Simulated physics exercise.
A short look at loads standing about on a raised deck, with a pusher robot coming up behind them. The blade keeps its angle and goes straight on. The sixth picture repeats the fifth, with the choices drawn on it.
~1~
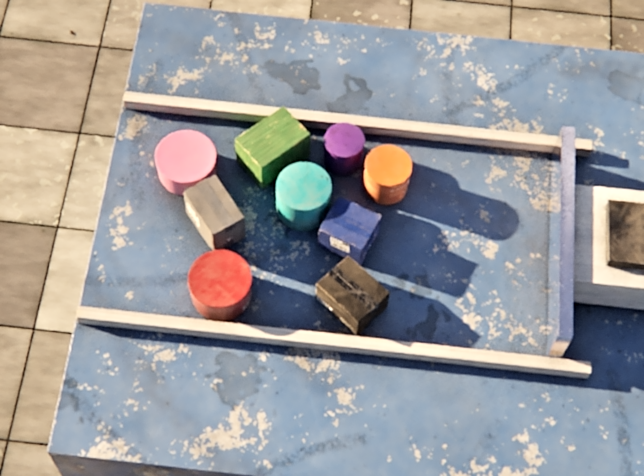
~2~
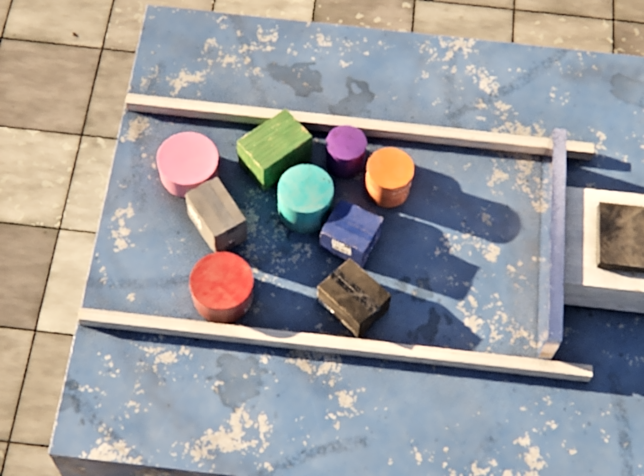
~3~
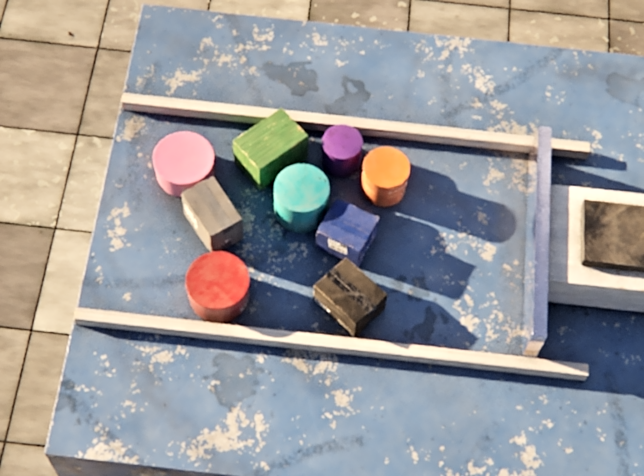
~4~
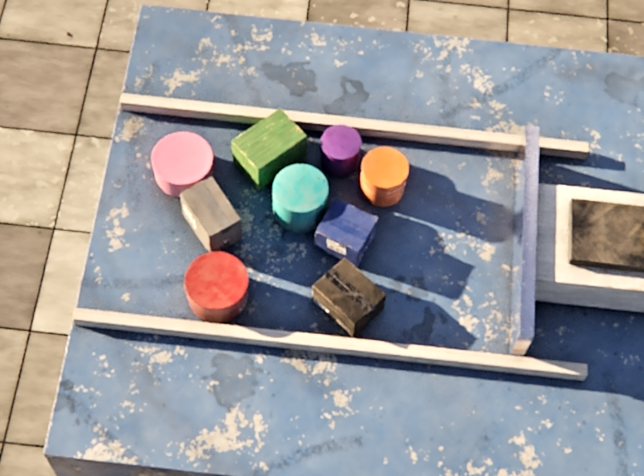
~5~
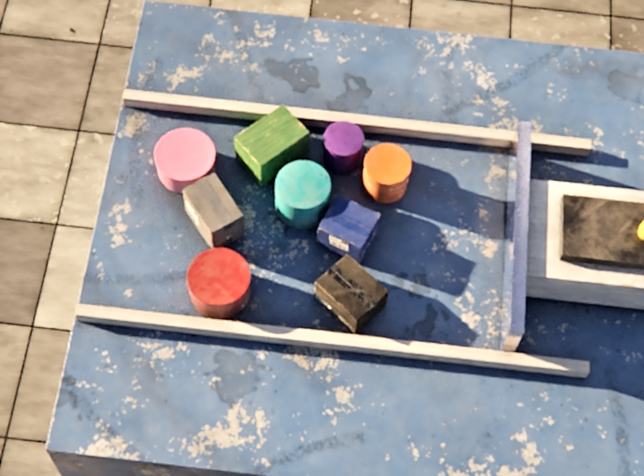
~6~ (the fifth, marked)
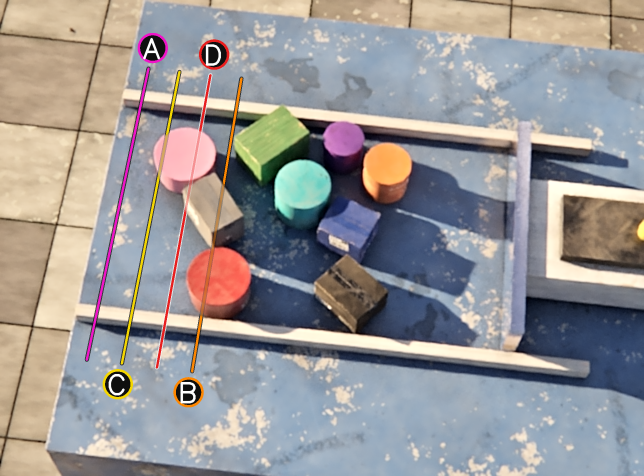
A pusher robot with a wide upright blade slid slowly left between two pale rails on a worn blue deck, while the colourful cylinders and boxes ahead of it stayed put, untouched.
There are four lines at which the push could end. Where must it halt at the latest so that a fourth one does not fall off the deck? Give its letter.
At D, and not beyond.
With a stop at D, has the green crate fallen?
No.
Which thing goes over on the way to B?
It is the pink pail.
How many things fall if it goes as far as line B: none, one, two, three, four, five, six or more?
In all, one.
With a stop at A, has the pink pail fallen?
Yes.
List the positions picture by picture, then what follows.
In the first picture, blue box (350, 231); green crate (273, 148); black box (353, 295).
In the second picture, red pail (222, 288).
In the third picture, robot (625, 236); turquoise canister (302, 199).
In the fourth picture, robot (612, 234); pink pail (183, 166).
In the fifth picture, robot (603, 230); blue box (349, 230); green crate (272, 146); black box (351, 294).
On the marked copy, A at (120, 205); B at (218, 216); C at (152, 209); D at (185, 212).
Taking D. A third of the way, robot (482, 217); orange pail (372, 173); pink pail (186, 162).
Two thirds of the way, robot (359, 203); pink pail (159, 167); grey parcel (189, 222).
When it is over, robot (268, 194); pink pail over the edge; grey parcel (101, 219); one fallen.
As for the rest, A drops nine; B is within the limit but short; C drops five.
